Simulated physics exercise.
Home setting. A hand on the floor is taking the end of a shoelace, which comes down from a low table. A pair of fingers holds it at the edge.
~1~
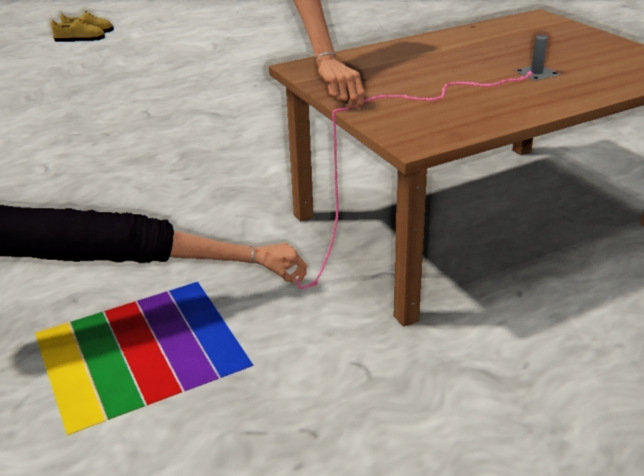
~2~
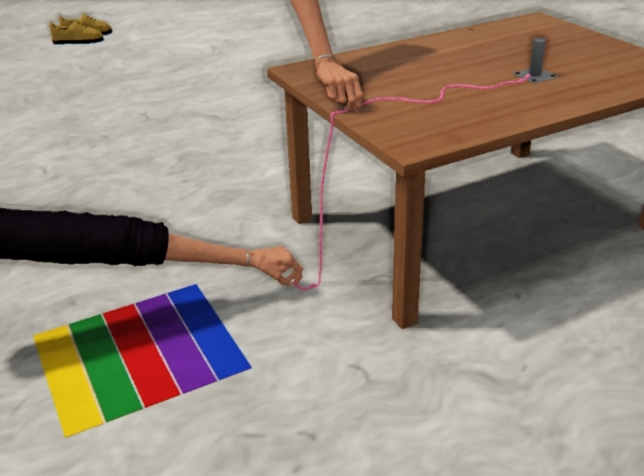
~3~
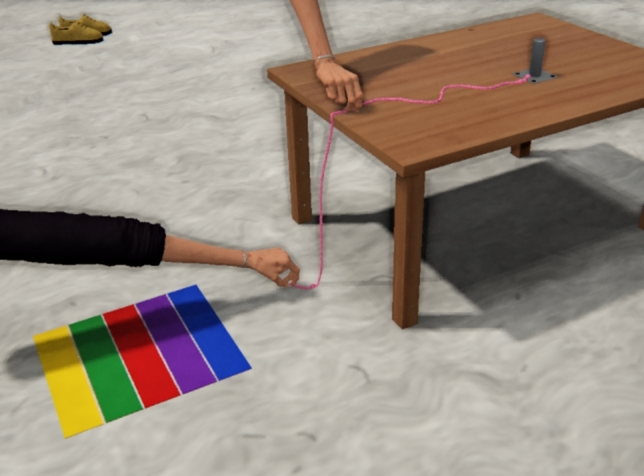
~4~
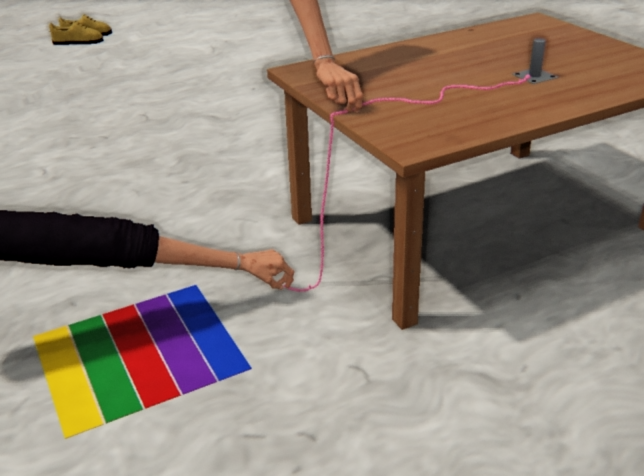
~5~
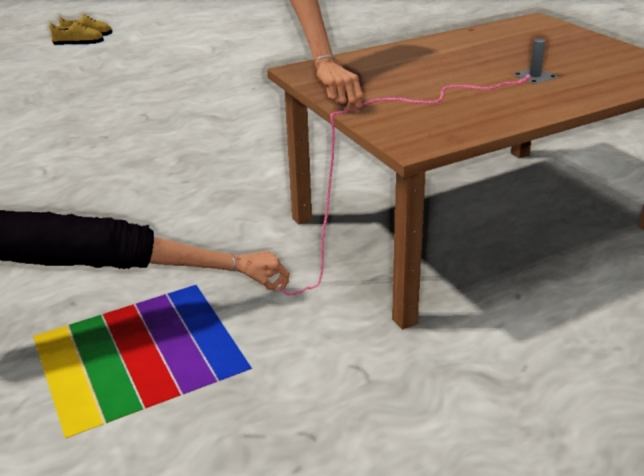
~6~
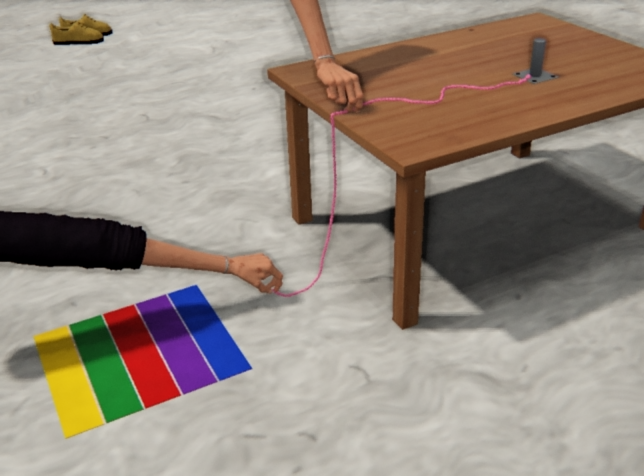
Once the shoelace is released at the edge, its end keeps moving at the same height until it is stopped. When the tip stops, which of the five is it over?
The red one.
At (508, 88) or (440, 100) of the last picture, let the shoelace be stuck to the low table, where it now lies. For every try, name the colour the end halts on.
Red; purple.
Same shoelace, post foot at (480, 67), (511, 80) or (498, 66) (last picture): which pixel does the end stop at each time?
About (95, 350), then (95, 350), then (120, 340).
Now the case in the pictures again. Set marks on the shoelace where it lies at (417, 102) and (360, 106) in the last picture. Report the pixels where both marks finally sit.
(386, 105) and (330, 125).
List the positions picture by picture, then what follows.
The first picture shows end (297, 279); blue (227, 354); purple (192, 367); red (156, 380); green (119, 393); yellow (80, 407).
The second picture shows end (293, 282); shoelace through (508, 83) (442, 91) (389, 99) (332, 126) (321, 202) (321, 265).
The third picture shows end (290, 284).
The fourth picture shows end (284, 286); shoelace through (508, 84) (442, 92) (388, 100) (332, 126) (324, 203) (322, 266).
The fifth picture shows end (280, 287).
The sixth picture shows end (273, 290); shoelace through (508, 83) (443, 92) (389, 100) (333, 126) (334, 200) (322, 265).
Soon after, end near (208, 311); over blue.
Then, end near (162, 327); over purple.
At full stretch, end near (133, 336); over red. The end stops over the red strip.
